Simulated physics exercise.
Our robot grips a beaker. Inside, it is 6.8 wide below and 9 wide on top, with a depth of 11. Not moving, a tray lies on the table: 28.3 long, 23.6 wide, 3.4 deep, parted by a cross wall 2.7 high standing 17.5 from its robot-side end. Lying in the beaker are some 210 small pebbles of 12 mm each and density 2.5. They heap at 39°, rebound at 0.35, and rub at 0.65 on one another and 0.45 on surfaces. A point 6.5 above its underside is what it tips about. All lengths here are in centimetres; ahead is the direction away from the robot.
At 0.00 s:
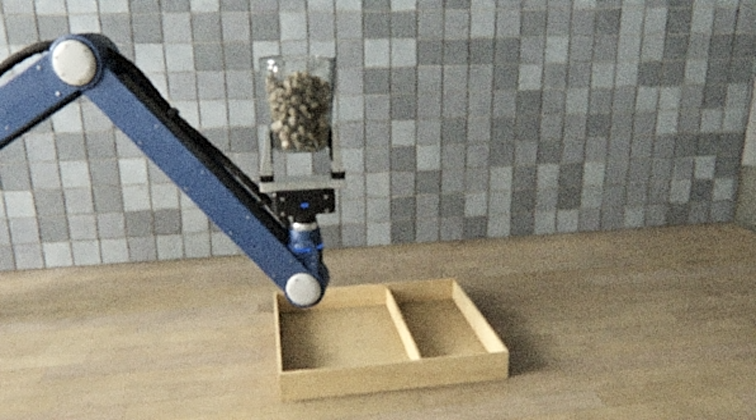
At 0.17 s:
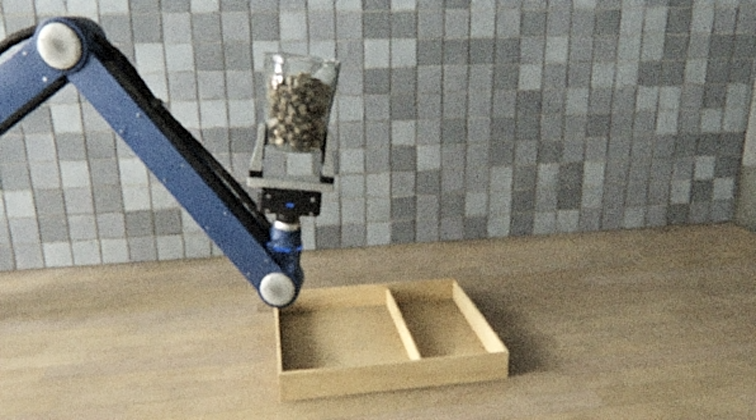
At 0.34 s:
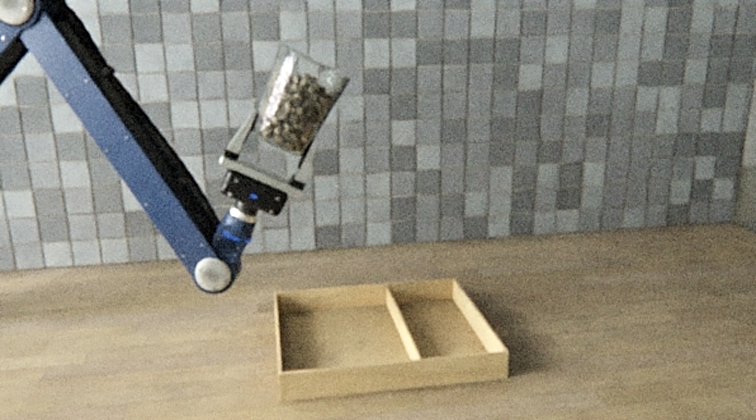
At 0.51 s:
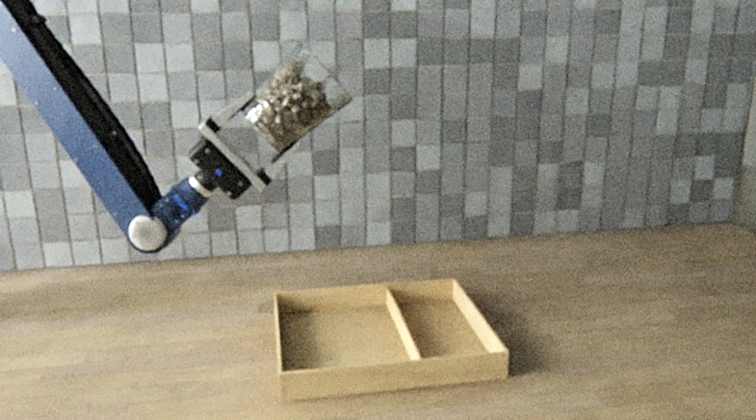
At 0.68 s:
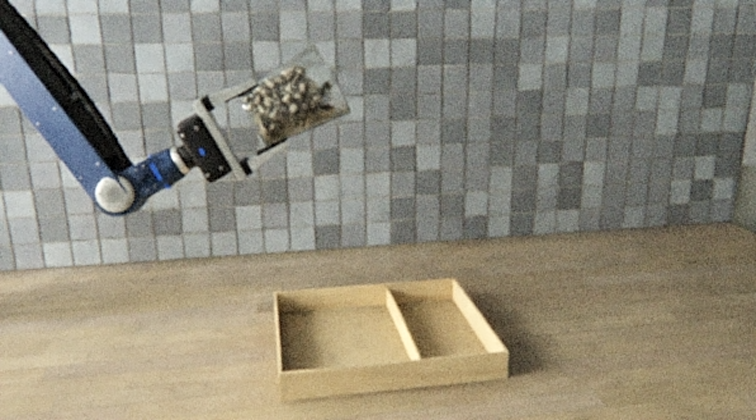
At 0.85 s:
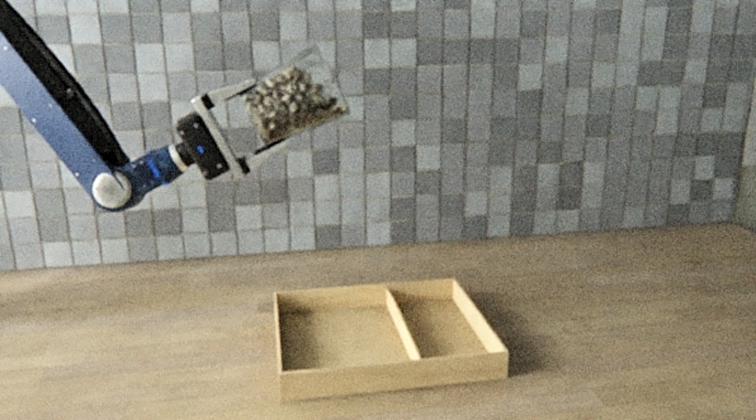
A blue robot arm tilts a clear beaker of small pebble-like pieces steeply to the right.
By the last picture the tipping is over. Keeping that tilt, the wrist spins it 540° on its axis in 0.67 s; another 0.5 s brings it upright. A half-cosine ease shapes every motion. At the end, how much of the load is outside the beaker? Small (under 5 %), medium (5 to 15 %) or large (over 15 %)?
Small.
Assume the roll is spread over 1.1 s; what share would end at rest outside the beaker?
You'd be looking at some 0 per cent.
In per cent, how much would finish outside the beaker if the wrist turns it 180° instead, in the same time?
Estimate: Approx. 0 per cent.
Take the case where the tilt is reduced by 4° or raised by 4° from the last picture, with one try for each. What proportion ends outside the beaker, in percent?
0 % and 0 %.
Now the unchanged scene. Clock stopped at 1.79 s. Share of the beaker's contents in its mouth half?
40 %, roughly.
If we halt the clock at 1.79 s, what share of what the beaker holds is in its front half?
Roughly 50 per cent.
After 1.32 s, tipped 65°, highest piece 39 above the table; 212 in the beaker.
After 1.79 s, tipped 29°, highest piece 38 above the table; 211 in the beaker, 1 in flight or on a rim.
After 2.22 s, upright, highest piece 39 above the table; 211 in the beaker, 1 in the far-side part.
After 2.92 s, upright, highest piece 39 above the table; 211 in the beaker, 1 in the far-side part.
In the end, 211 in the beaker, 1 in the far-side part. That is 0 % outside the beaker.
